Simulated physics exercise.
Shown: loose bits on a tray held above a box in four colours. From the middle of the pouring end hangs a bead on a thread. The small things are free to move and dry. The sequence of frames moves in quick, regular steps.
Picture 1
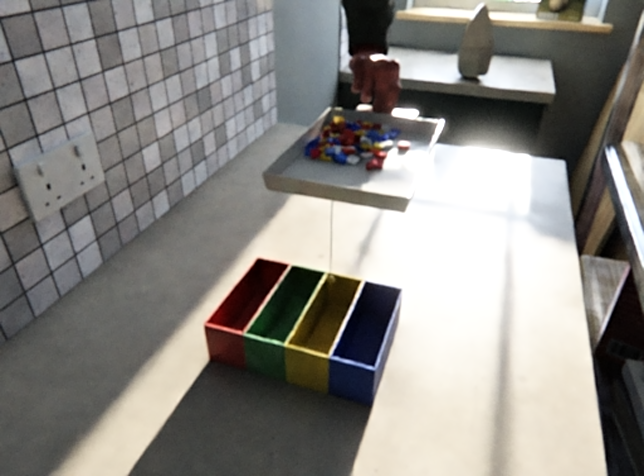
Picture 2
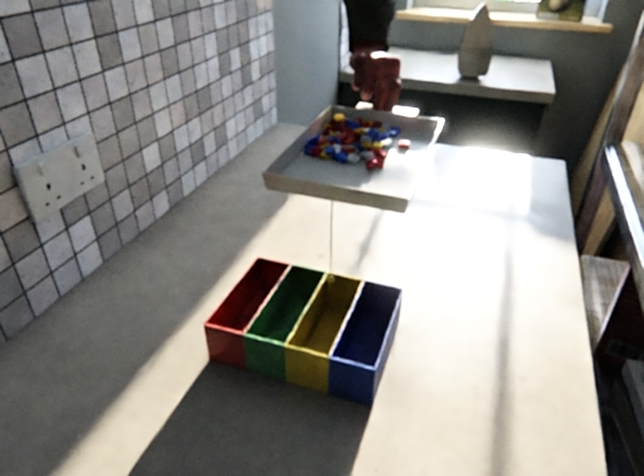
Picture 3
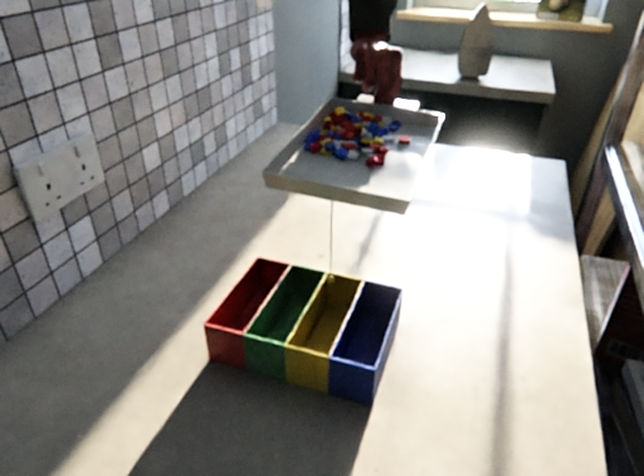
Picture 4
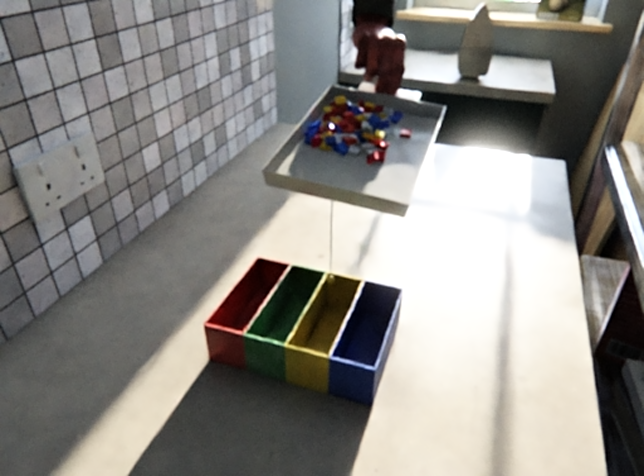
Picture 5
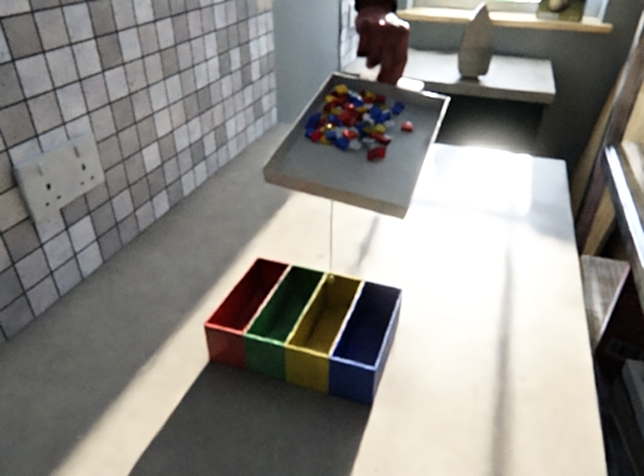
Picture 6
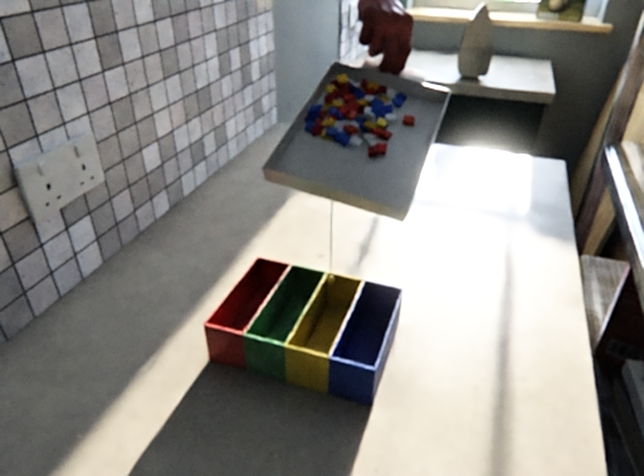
A tray of colourful bits tilts gradually toward its right front corner above a four-coloured box.
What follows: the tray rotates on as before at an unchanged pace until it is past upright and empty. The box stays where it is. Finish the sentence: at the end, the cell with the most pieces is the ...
... Blue one.
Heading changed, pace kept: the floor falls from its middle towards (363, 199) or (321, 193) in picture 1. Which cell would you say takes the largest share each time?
First try: That blue cell. Second try: The cell in green.
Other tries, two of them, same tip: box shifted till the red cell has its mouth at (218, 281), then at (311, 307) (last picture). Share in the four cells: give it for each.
Roughly 0 % and then 100 %.
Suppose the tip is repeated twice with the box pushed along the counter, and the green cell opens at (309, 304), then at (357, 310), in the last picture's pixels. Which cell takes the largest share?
One: The blue one. Two: The yellow cell.
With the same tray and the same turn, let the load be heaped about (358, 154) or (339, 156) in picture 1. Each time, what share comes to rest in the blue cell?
Roughly 70 % and then 60 %.
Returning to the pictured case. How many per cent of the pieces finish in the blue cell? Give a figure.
Around 60 percent.
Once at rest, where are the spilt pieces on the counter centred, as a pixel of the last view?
About (421, 368) in the last picture.
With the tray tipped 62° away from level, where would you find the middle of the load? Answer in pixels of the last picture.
Roughly at (388, 194).
Just after the last frame, tray tipped steeply; almost all on the tray; about a tenth falling or outside the box.
A moment on, tray tipped past a quarter turn; roughly half on the tray; roughly a quarter in the blue cell; roughly a quarter falling or outside the box.
Further on, tray tipped past a quarter turn; roughly two thirds in the blue cell; just a few in the yellow cell; roughly a third falling or outside the box.
When it is over, tray tipped past a quarter turn; roughly two thirds in the blue cell; just a few in the yellow cell; not one in the green cell; not one in the red cell; roughly a third outside the box.
